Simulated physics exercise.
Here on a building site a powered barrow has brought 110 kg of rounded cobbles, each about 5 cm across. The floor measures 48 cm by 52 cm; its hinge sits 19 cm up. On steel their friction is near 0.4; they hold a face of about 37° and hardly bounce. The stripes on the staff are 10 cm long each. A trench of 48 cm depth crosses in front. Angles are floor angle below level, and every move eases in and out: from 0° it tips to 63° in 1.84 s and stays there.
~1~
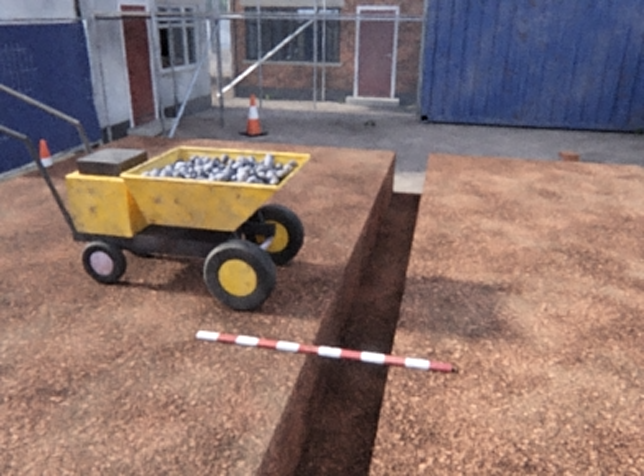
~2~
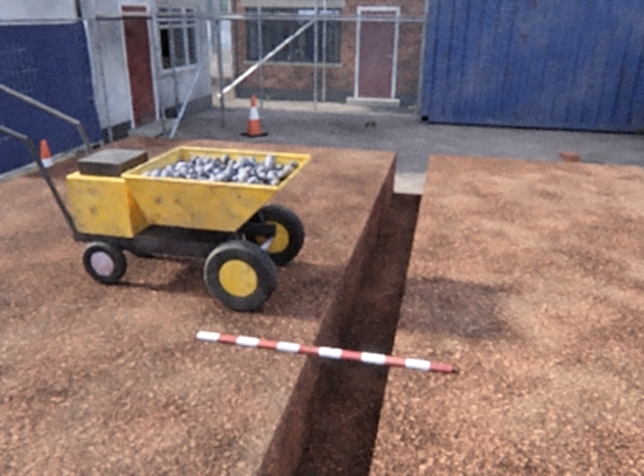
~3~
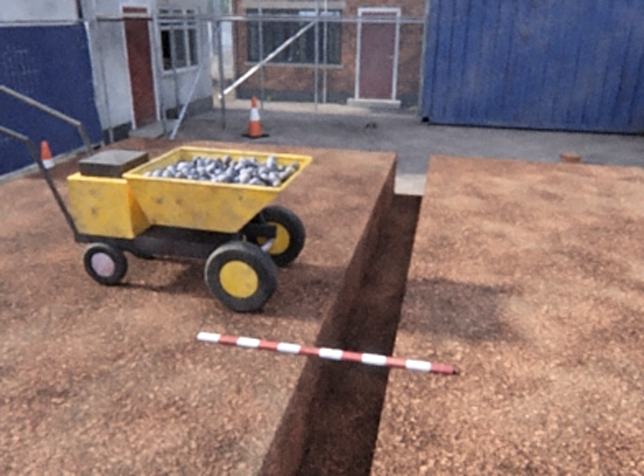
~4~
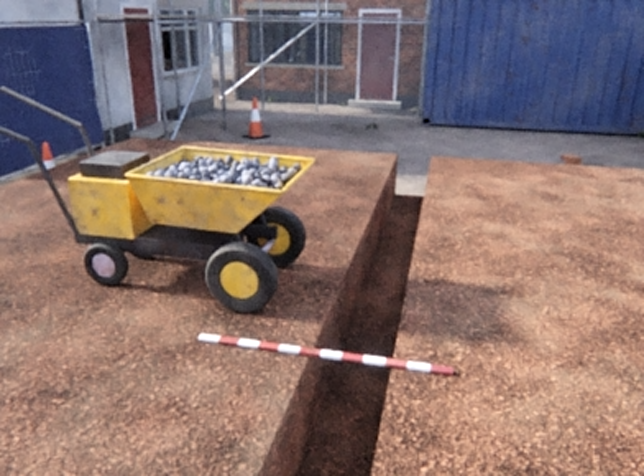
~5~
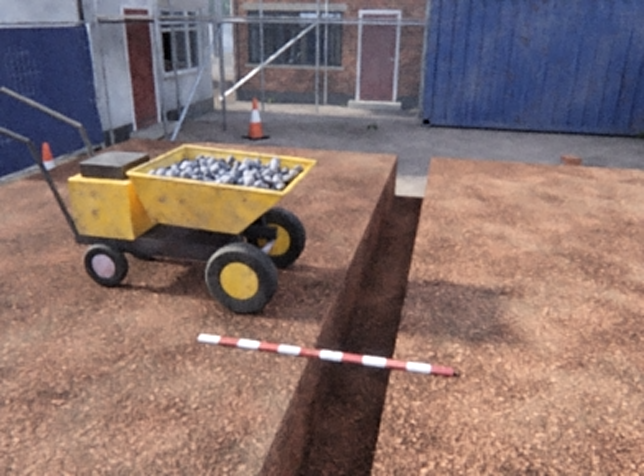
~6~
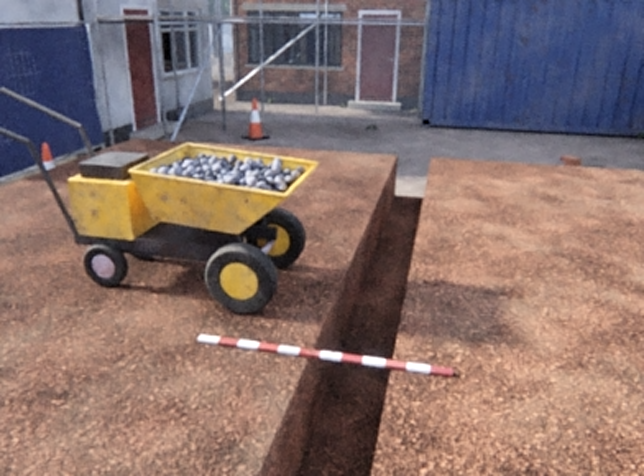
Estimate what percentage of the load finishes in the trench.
Roughly 90 percent.
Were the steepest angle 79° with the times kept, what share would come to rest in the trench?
Some 95% would finish there.
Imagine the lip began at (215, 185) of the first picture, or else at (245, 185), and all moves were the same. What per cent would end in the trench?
Roughly 75 per cent, then 100 per cent.
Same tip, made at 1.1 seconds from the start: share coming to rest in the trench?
Close to 85 percent, then.
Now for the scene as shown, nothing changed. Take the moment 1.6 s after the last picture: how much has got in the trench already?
I'd put it near 40 per cent.
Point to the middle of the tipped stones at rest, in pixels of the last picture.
Centre estimate: Around (375, 362).
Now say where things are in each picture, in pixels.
In the first picture, the tray is at 0°, its lip at (278, 188); the top of the load is at (252, 164).
In the second picture, the tray is at 0°, its lip at (278, 189); the top of the load is at (247, 163).
The third picture shows lip at (280, 191), floor tilted 1°, highest stones at (239, 164).
In the fourth picture, the tray is at 2°, its lip at (282, 193); the top of the load is at (233, 163).
The fifth picture shows lip at (285, 195), floor tilted 3°, highest stones at (234, 163).
The sixth picture shows lip at (287, 196), floor tilted 4°, highest stones at (228, 162).
Then, 1.1 s after the last picture the floor is at 53°, 99 % in the tray, 1 % in the trench; the foremost stones are at (357, 252).
Then, 1.6 s after the last picture the floor is at 63°, 56 % in the tray, 40 % in the trench, 4 % past the trench; the foremost stones are at (427, 303).
Then, 2.0 s after the last picture the floor is at 63°, 25 % in the tray, 65 % in the trench, 9 % past the trench; the foremost stones are at (477, 317).
Then, 3.9 s after the last picture the floor is at 63°, 0 % in the tray, 90 % in the trench, 10 % past the trench; the foremost stones are at (518, 338).
